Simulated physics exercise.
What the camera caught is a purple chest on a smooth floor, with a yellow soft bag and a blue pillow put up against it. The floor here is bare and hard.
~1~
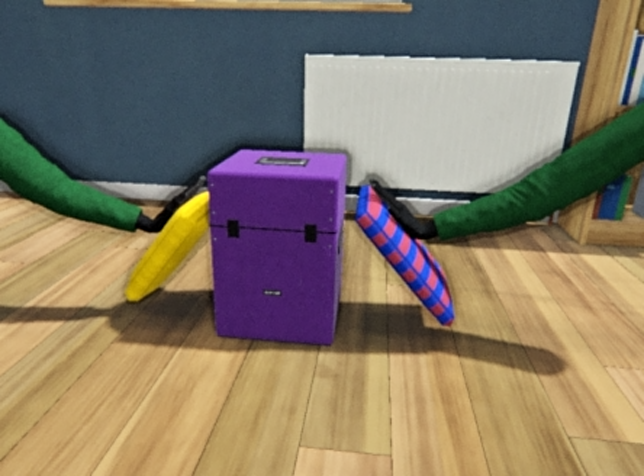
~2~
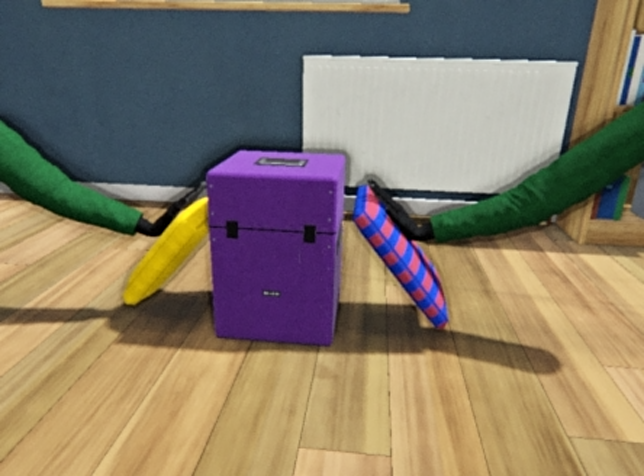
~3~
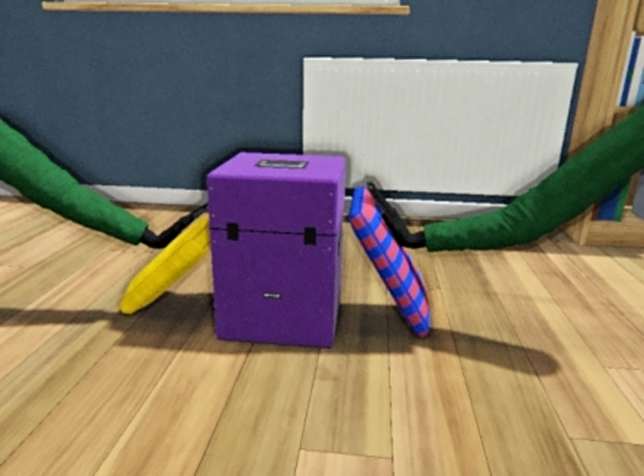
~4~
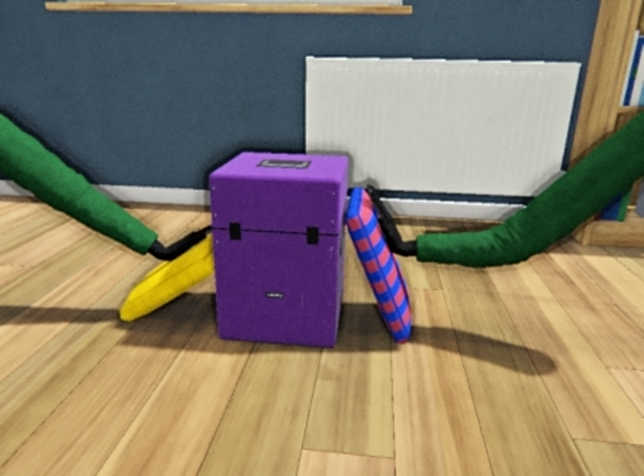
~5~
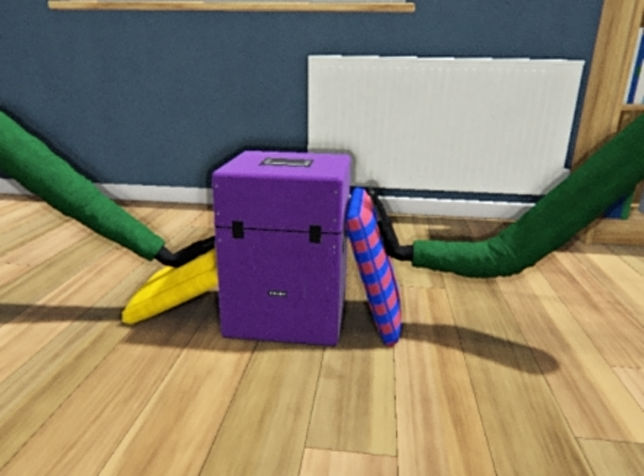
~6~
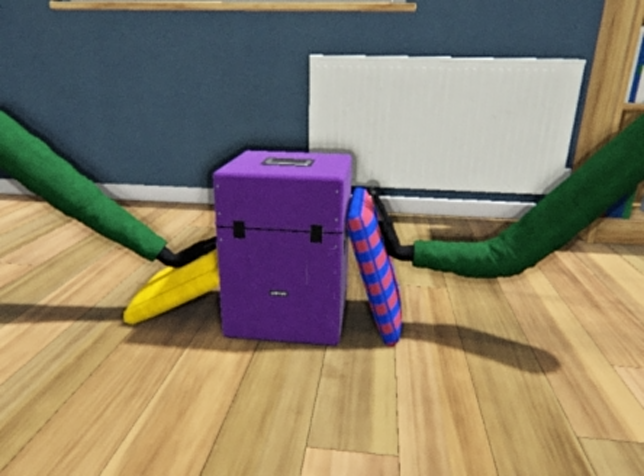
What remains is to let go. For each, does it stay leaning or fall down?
Yellow soft bag: Falls down. Blue pillow: Stays leaning.
Then, 0.20 s after the last picture, soft bag slipping down near (184, 288); pillow leaning near (374, 264).
Then, 0.32 s after the last picture, soft bag flat on the floor near (185, 294); pillow leaning near (374, 264).
At rest, soft bag flat on the floor near (185, 295); pillow leaning near (374, 264). The yellow soft bag slumps to the floor and the blue pillow remains propped up.
